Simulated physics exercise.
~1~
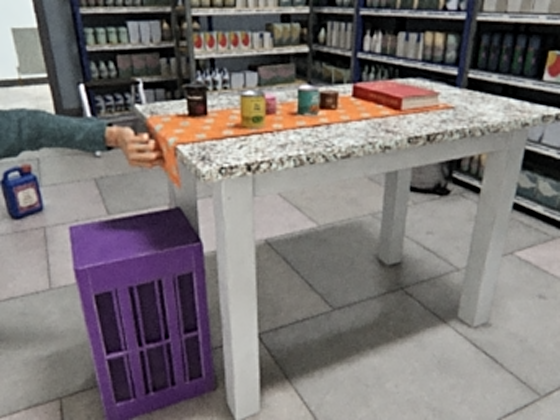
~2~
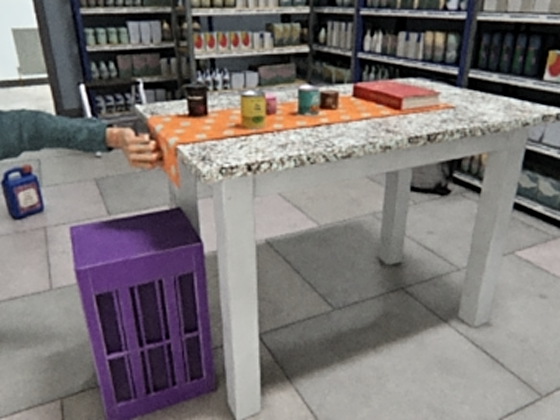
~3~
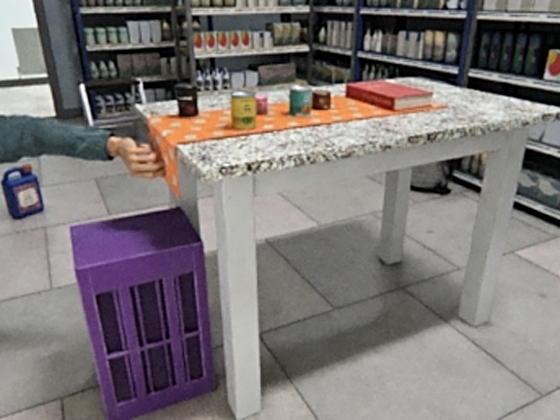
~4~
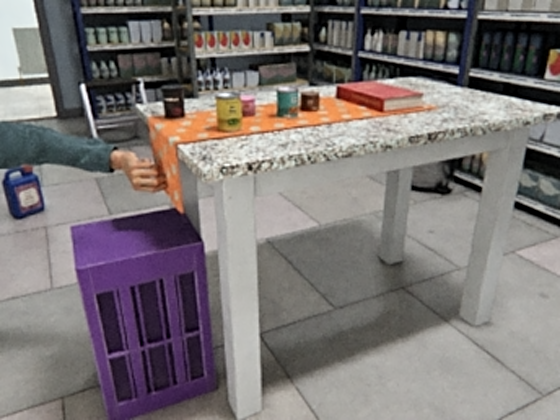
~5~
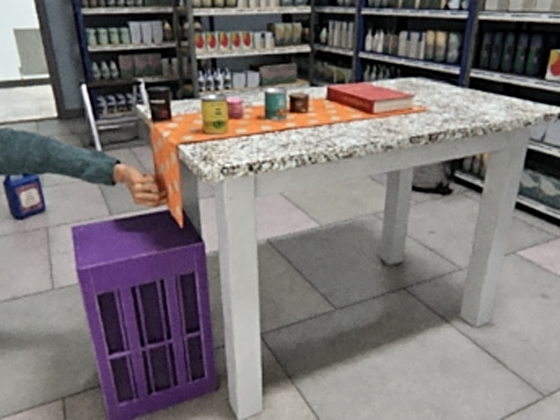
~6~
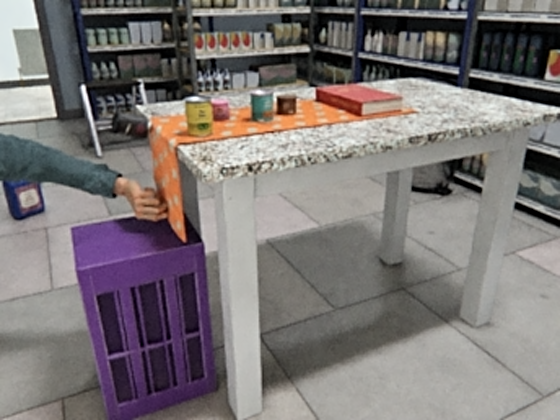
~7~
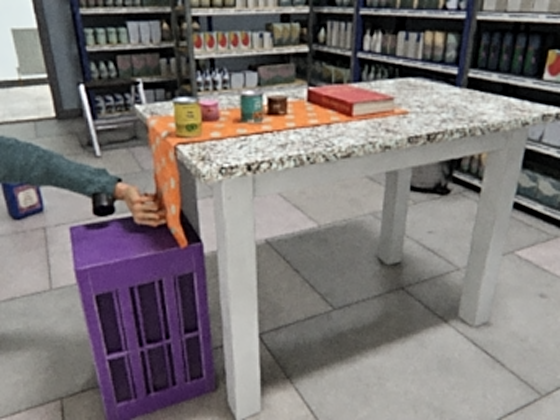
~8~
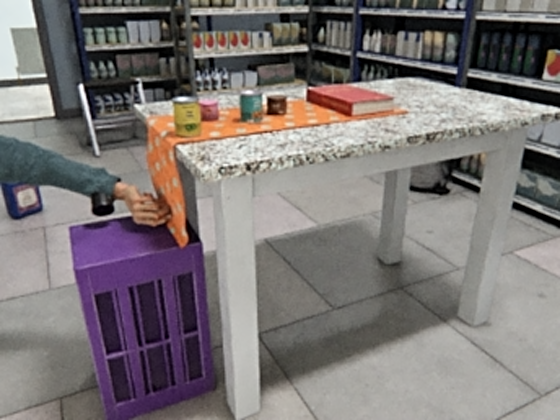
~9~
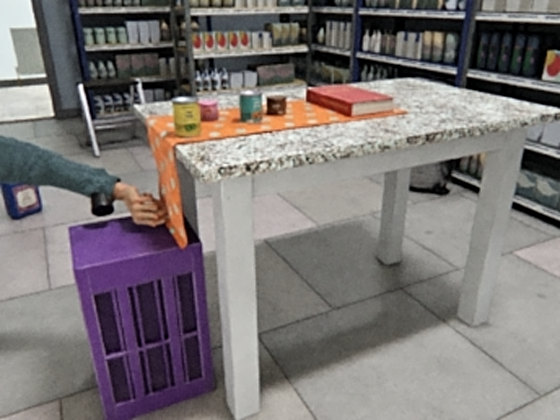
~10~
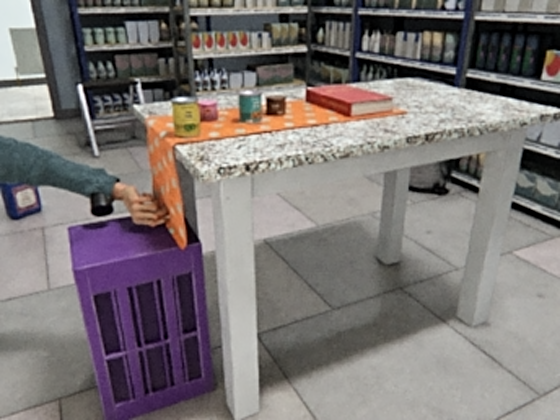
Hand pulling an orange spotted cloth down over a table's left edge, a dark can dropping off, the other small containers staying upright.
